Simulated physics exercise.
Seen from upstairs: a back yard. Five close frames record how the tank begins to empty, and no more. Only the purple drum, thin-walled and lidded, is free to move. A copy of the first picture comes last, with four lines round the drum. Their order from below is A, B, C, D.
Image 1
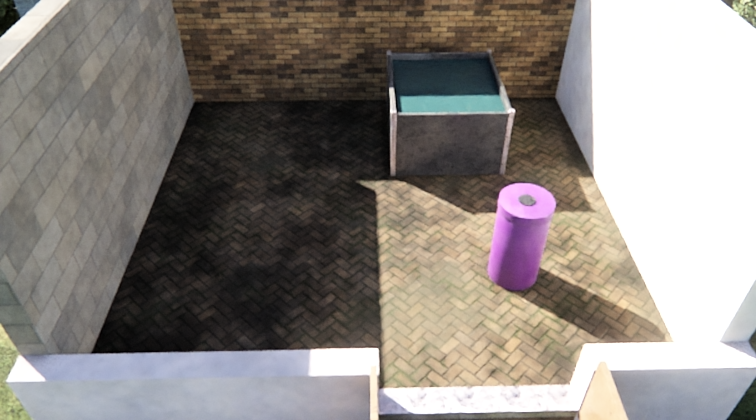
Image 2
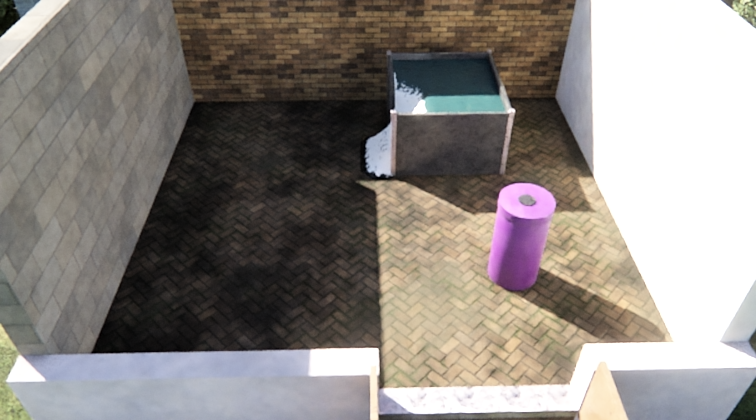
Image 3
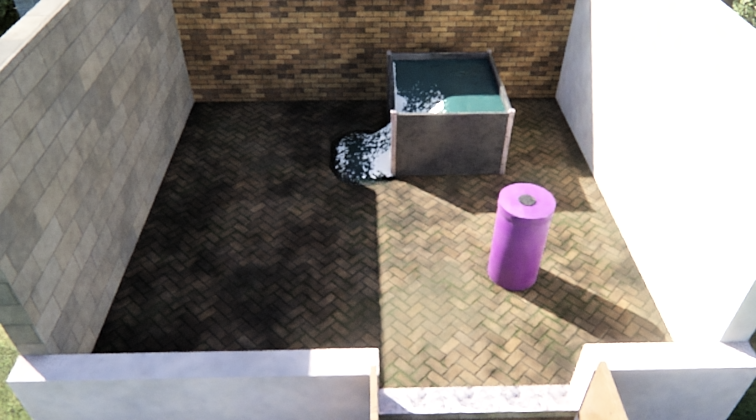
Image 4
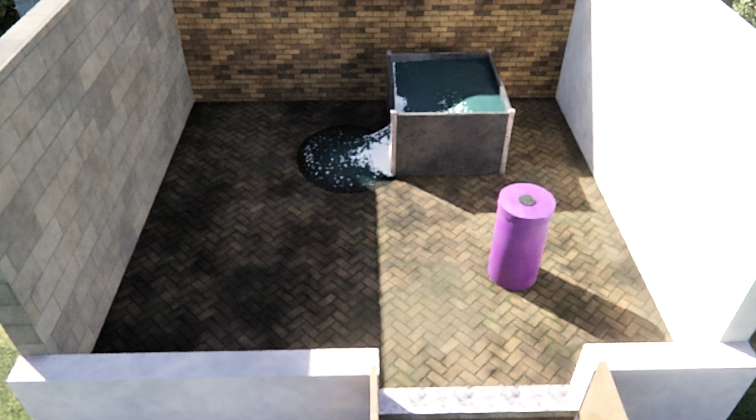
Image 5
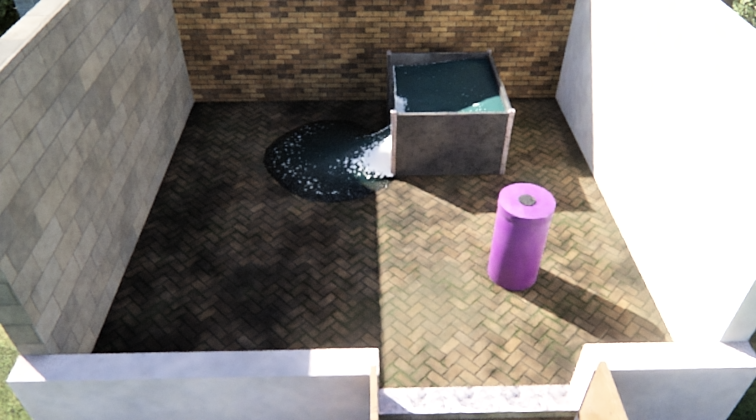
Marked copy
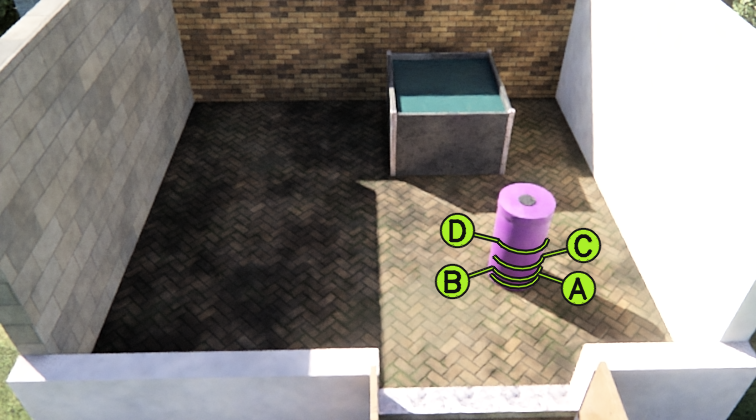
A square tank in a walled back yard let water out from its left side, and a dark, foamy puddle spread steadily across the brick paving while the purple drum on the right stayed still.
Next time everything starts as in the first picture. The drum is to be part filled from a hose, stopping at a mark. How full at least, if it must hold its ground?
Choose A.
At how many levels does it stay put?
All four.
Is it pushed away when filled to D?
No, not at all.
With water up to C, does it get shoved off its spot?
No.
On the marked copy, A at (518, 286); B at (520, 279); C at (522, 268); D at (526, 252); from the bottom up A, B, C, D.
Choosing A, it does not move.
Choosing B, it does not move.
Choosing C, it does not move.
Choosing D, it does not move.
